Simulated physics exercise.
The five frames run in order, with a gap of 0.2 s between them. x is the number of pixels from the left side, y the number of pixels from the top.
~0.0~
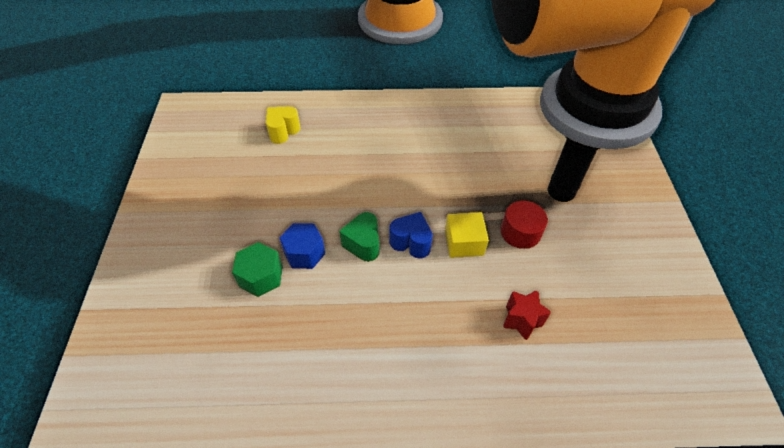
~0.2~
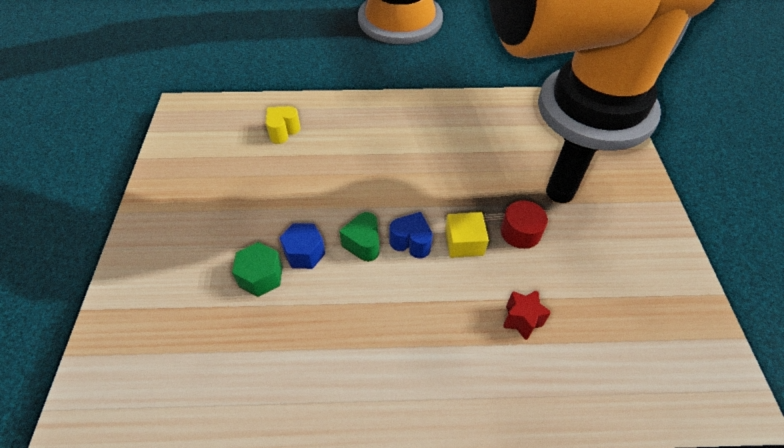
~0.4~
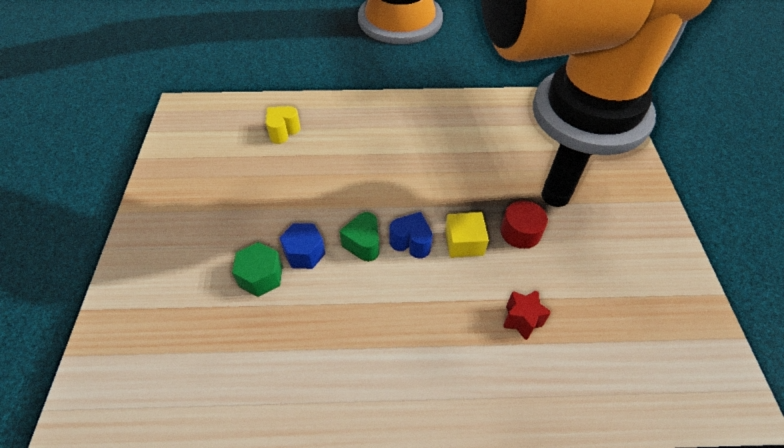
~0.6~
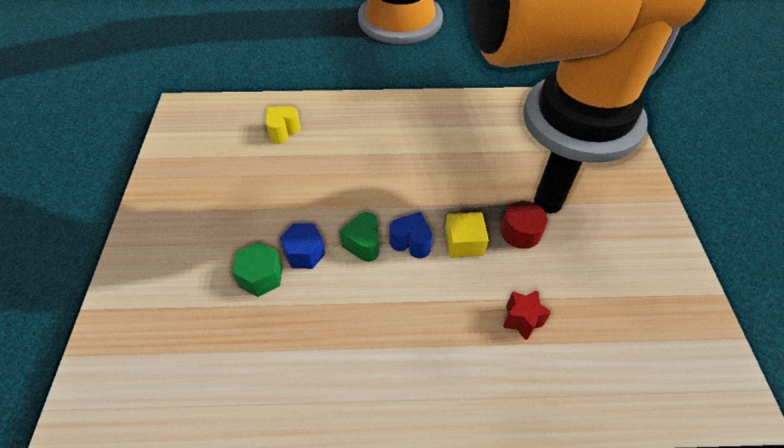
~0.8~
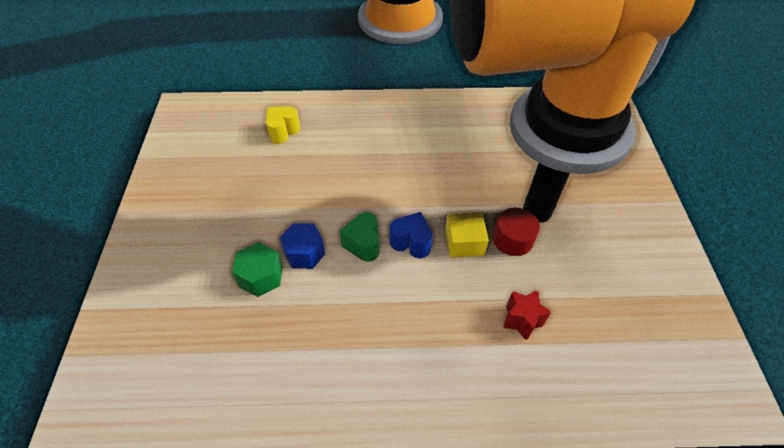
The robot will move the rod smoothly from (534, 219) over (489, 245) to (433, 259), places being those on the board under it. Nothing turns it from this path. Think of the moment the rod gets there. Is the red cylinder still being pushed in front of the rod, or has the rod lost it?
I think it loses its spot in front.
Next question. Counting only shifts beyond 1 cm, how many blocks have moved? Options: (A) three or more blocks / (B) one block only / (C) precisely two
My pick is A.
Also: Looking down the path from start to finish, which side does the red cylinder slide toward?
The left.
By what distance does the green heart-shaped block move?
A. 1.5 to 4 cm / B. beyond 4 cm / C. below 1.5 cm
(A)
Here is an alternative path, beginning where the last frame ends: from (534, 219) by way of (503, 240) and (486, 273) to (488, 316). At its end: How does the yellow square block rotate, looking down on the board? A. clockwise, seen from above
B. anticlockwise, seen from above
A
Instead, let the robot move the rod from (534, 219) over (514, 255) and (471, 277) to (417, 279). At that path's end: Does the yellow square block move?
Yes, that is what happens.
On the path given first. One third of the way, rod at (507, 231); yellow square block at (459, 229), turned 30° clockwise; red cylinder at (495, 249).
Two thirds of the way, rod at (473, 244); blue heart-shaped block at (406, 228), turned 20° clockwise; yellow square block at (441, 230); red cylinder at (480, 268).
At the end, rod at (434, 252); green heart-shaped block at (340, 225), turned 25° anticlockwise; blue heart-shaped block at (372, 220), turned 45° clockwise; yellow square block at (403, 233), turned 30° clockwise; red cylinder at (478, 270).
